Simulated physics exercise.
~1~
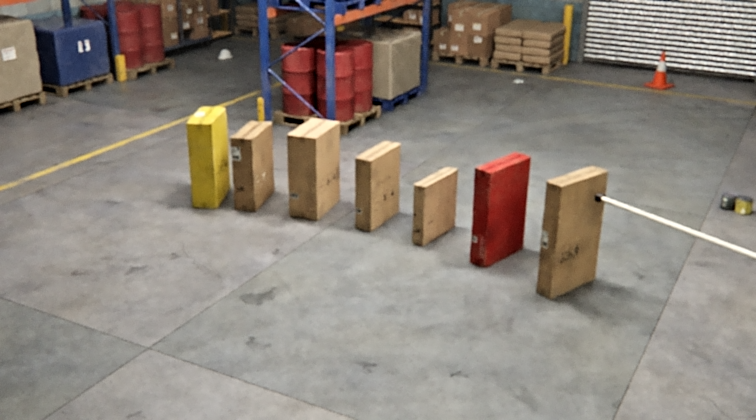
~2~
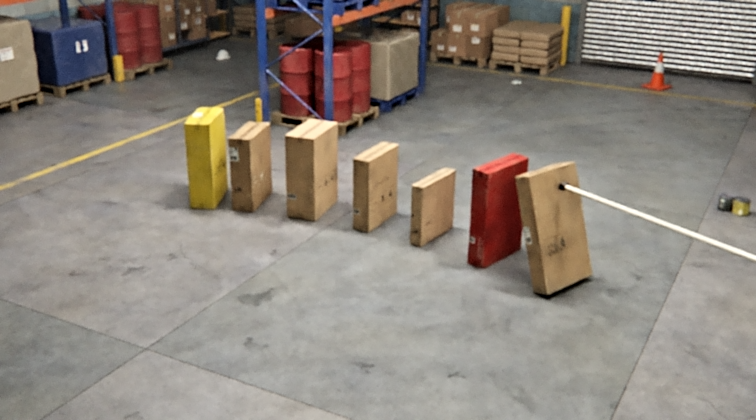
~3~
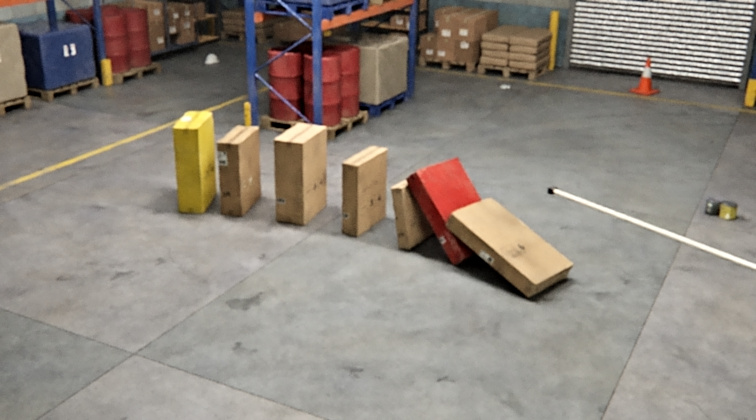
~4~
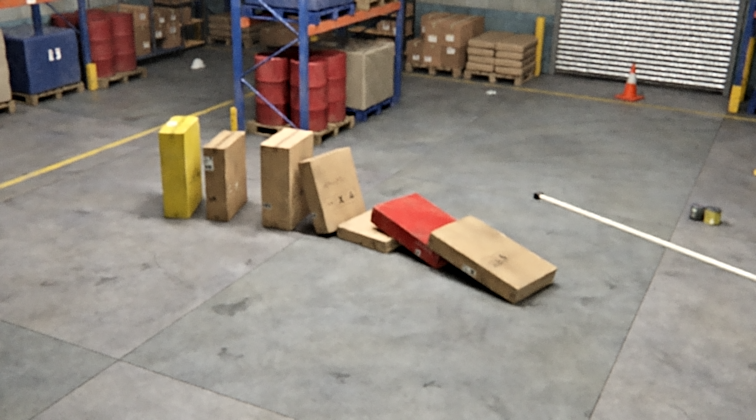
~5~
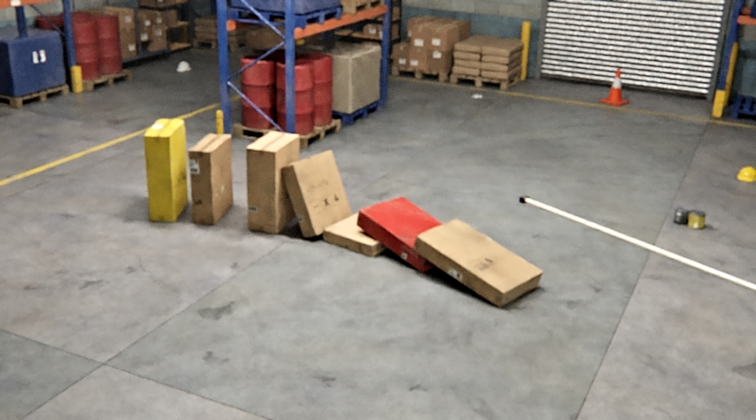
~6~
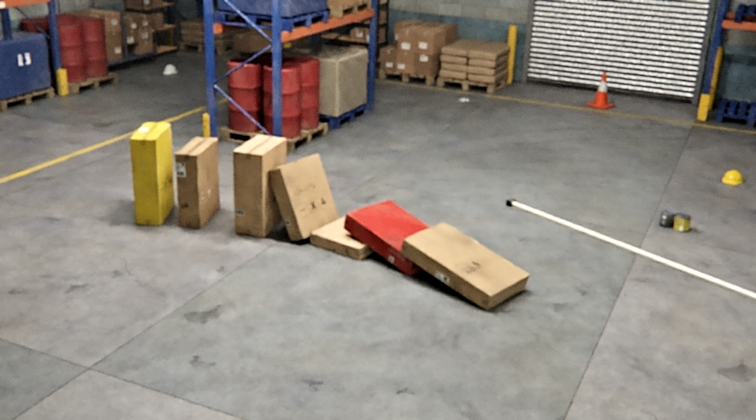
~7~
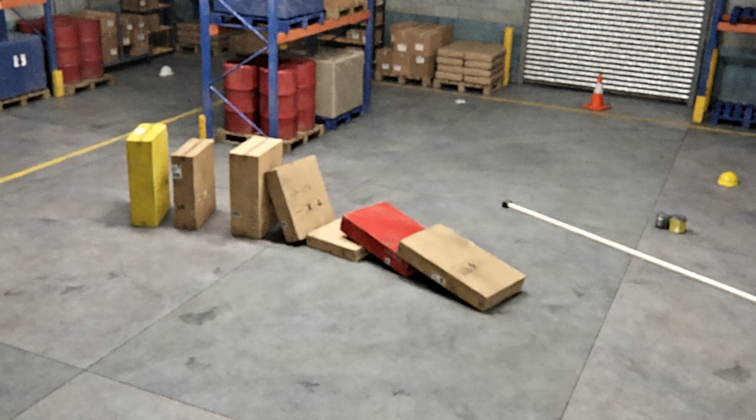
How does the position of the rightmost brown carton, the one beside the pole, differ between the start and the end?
At the start it stands upright on the floor. By the end it has been knocked over and lies on its side, against the fallen red carton.
